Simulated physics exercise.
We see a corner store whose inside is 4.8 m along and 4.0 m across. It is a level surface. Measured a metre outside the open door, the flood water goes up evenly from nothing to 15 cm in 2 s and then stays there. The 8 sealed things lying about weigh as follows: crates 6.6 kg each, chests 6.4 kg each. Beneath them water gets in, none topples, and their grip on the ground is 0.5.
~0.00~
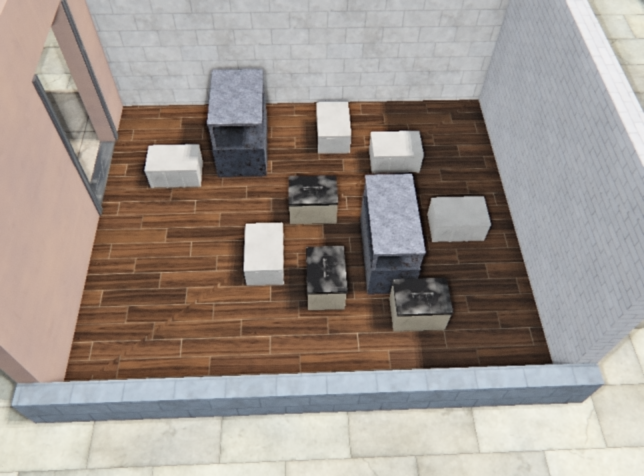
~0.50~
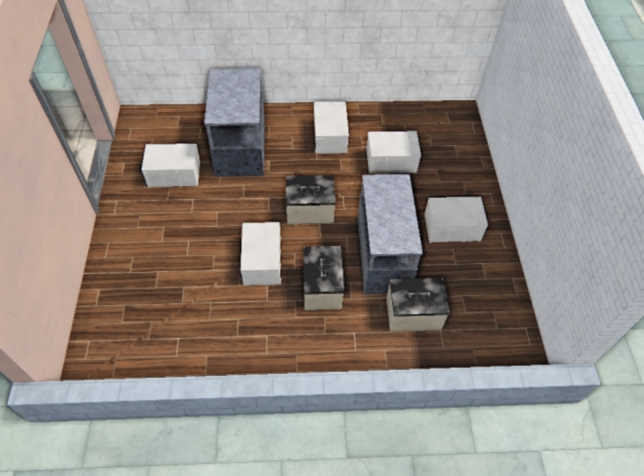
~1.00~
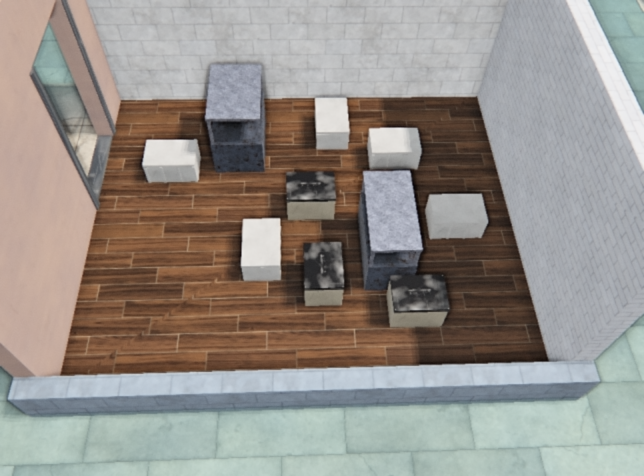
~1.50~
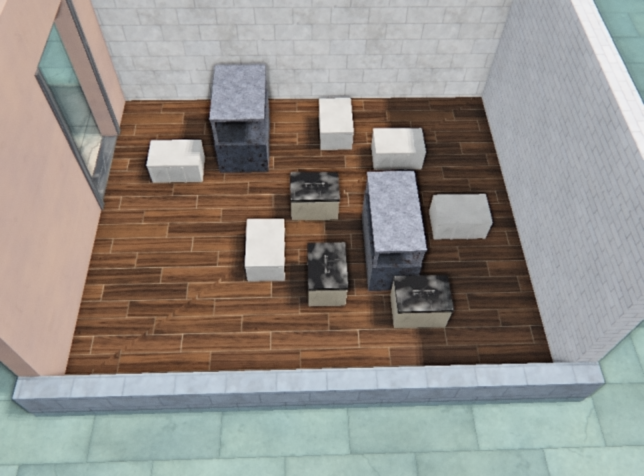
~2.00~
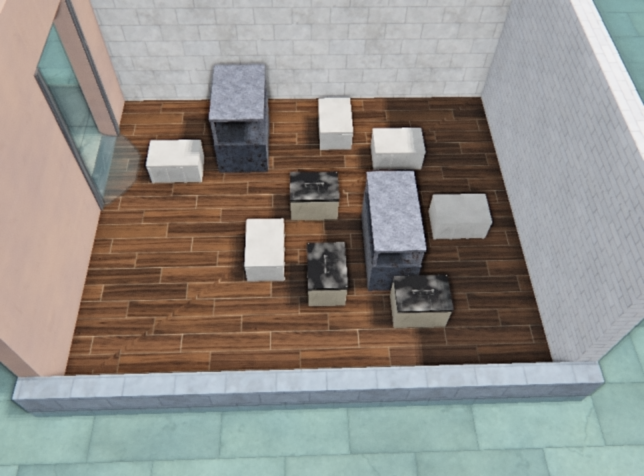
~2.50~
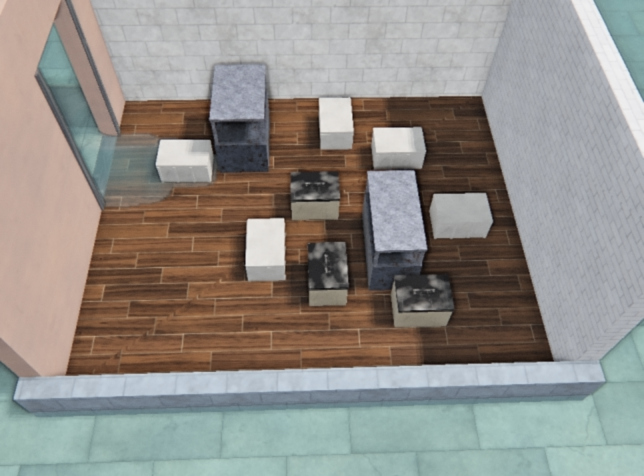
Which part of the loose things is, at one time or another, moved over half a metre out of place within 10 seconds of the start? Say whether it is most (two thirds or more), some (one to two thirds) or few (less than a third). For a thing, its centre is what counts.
Some.
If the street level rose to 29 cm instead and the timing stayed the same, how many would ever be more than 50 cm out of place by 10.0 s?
7.
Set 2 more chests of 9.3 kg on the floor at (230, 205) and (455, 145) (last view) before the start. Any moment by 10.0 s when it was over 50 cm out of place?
In that order: Over, short of it.
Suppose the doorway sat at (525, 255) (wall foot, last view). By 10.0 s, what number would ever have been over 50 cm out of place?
Count: 4.
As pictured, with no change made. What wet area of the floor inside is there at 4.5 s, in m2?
Near 7.5 m2 in all.
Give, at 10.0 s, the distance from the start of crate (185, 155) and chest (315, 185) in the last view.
The first is 250 cm from its start, the second 100 cm.
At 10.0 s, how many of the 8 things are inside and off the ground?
2.
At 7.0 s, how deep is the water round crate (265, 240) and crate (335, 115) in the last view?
Some 4 cm at the first, some 3 cm at the second.
After 3.5 s 0 of 8 are over 50 cm from their spots; 1 afloat.
After 4.5 s 0 of 8 are over 50 cm from their spots; 1 afloat.
After 7.0 s 3 of 8 are over 50 cm from their spots; 2 afloat.
After 10.0 s 4 of 8 are over 50 cm from their spots, and 4 have been at some point; 2 afloat.
